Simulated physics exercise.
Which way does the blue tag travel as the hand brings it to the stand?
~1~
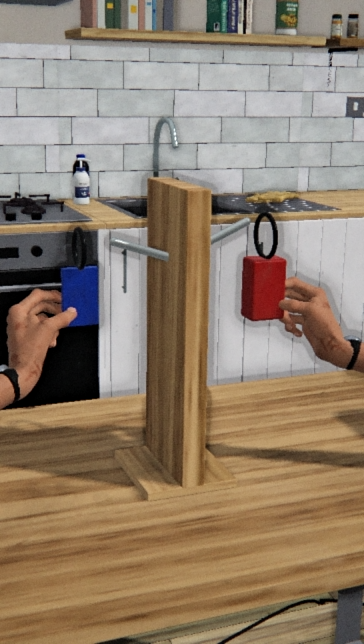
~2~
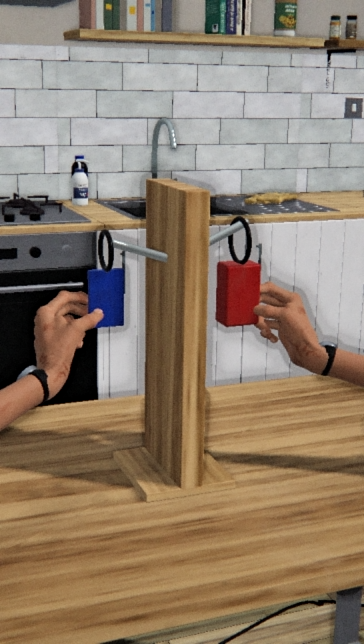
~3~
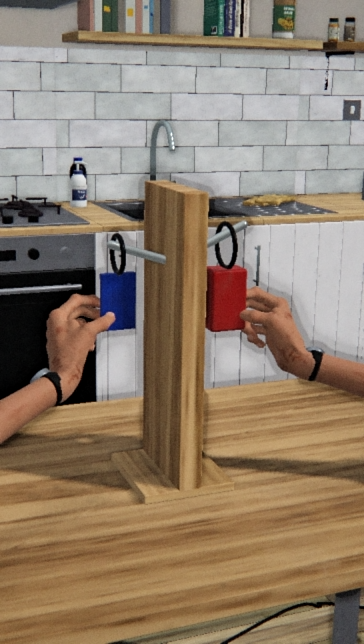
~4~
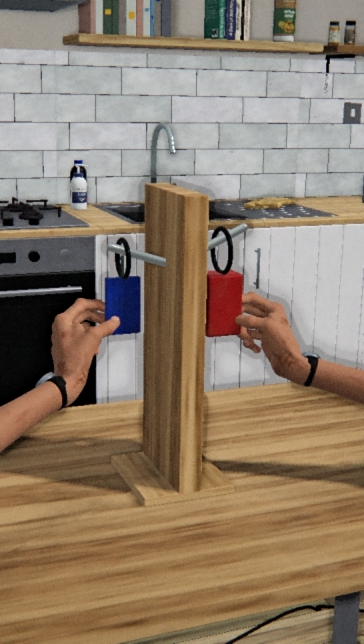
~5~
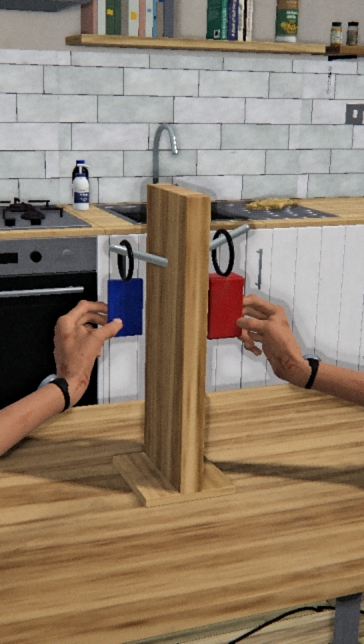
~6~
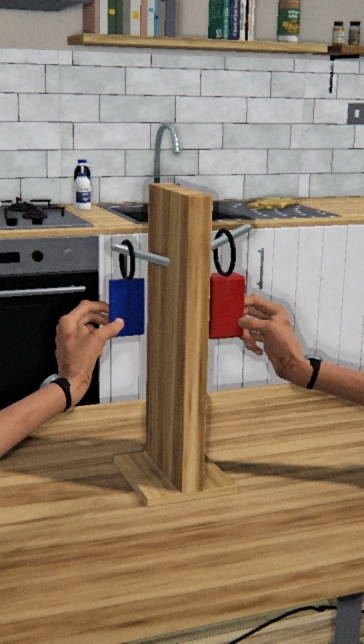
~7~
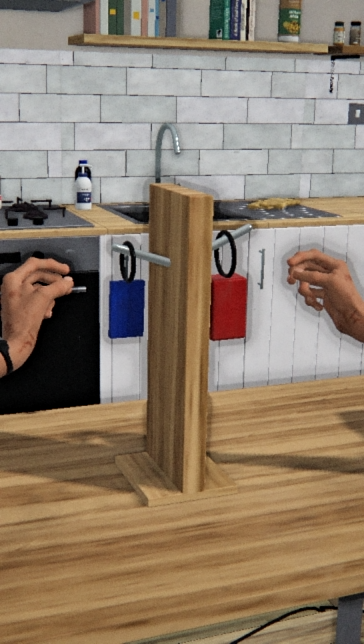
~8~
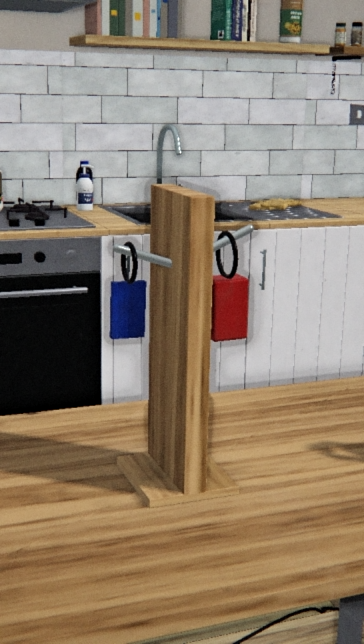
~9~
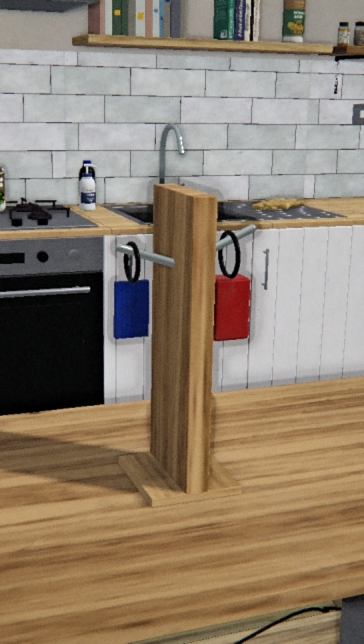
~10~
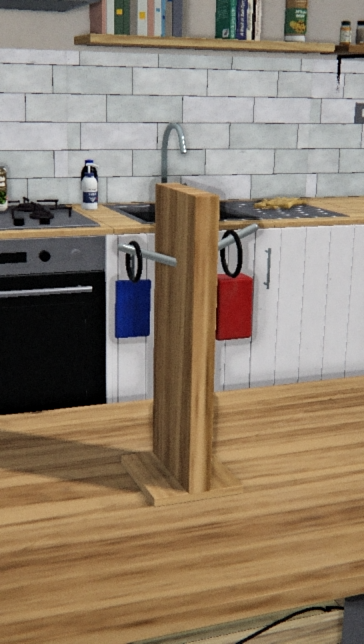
The blue tag moves to the right, toward the wooden stand, until its ring is on the left peg.
Two hands reach in from the left and right over a wooden table in a kitchen, seen from the front by a gently swaying camera. Between them stands an upright wooden stand with a metal peg on each side, and behind it are an oven, a sink and white tiles. The left hand moves a blue tag right while the right hand moves a red pouch left, bringing their black rings onto the pegs. The hands pause there, then let go and draw back out of view. Both the blue tag and the red pouch stay hanging on their pegs.
